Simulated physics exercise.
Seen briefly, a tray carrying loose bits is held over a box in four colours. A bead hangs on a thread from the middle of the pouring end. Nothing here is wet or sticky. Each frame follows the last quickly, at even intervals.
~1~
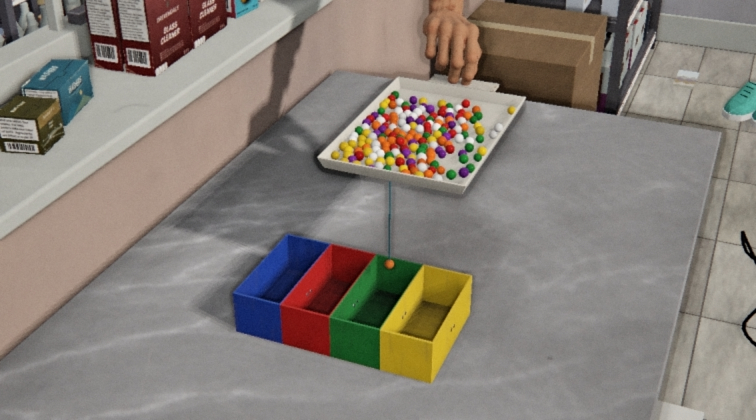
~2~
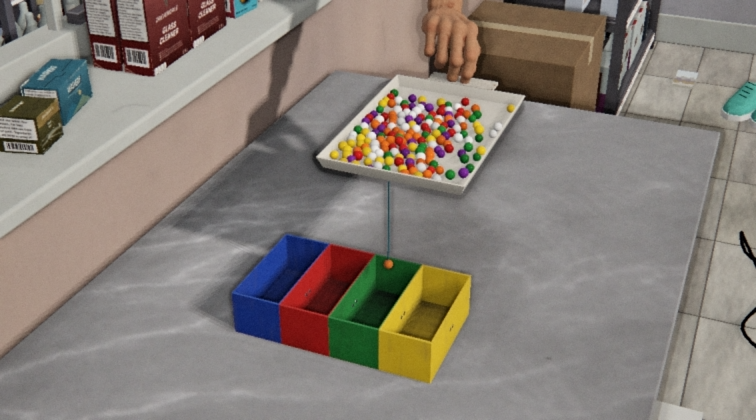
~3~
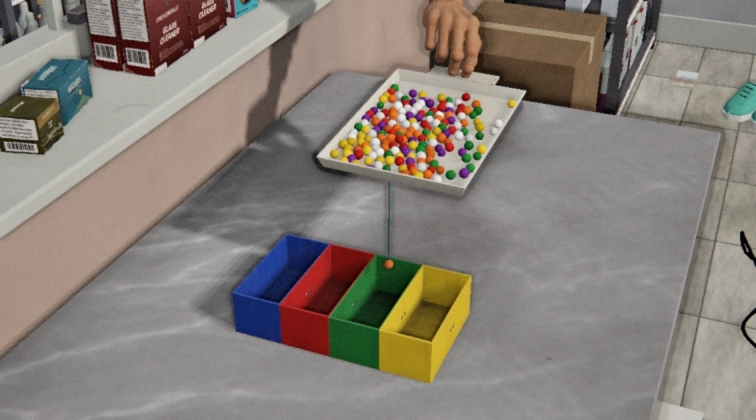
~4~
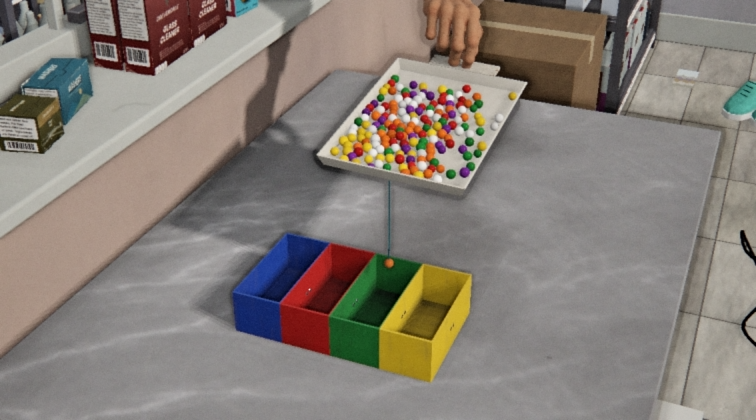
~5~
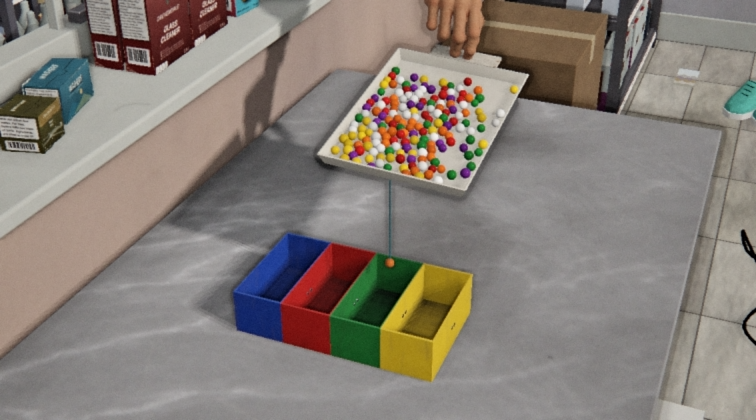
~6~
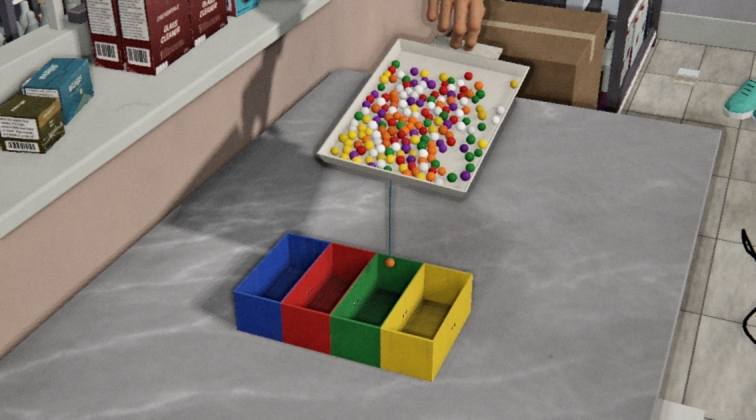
A shallow cream tray scattered with round plastic beads in red, orange, yellow, green, purple and white is seen from above over a grey marbled counter. Below it sits a box with blue, red, green and yellow cells from left to right, an orange bead hanging on a thread above, and a hand behind. The tray tips slightly toward its right corner as beads shift and the hand moves a little.
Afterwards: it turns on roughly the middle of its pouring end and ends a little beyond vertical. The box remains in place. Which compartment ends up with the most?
The yellow one.
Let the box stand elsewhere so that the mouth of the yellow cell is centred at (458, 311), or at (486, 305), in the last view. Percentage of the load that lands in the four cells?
100 and 100 in a hundred, in turn.
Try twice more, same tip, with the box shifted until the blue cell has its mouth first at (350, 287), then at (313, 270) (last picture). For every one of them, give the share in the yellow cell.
First placement: Some 10 %; second placement: Some 40 %.
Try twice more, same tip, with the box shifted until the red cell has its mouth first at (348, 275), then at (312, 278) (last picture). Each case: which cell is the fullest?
The first time the yellow one comes out on top, the second time the yellow one.
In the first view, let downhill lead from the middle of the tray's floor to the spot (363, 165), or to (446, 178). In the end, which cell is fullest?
That red cell, then that yellow cell.
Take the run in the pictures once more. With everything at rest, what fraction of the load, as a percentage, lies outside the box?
Close to 30 per cent.
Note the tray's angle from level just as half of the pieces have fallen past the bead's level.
Roughly 65 degrees of turn.
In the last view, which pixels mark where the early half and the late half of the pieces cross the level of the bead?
It goes through near (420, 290) first, then near (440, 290).
Soon, tray tipped steeply; about two thirds on the tray; a small part in the yellow cell; a small part in the green cell; a stray few in the red cell; about a quarter falling or outside the box.
A while on, tray tipped right over; about half in the yellow cell; about a quarter in the green cell; a stray few in the red cell; a stray few in the blue cell; about a third falling or outside the box.
Towards the end, tray tipped past a quarter turn; about half in the yellow cell; about a quarter in the green cell; a stray few in the red cell; a stray few in the blue cell; about a third falling or outside the box.
Finally, tray tipped past a quarter turn; about half in the yellow cell; about a quarter in the green cell; a stray few in the red cell; a stray few in the blue cell; about a third outside the box.
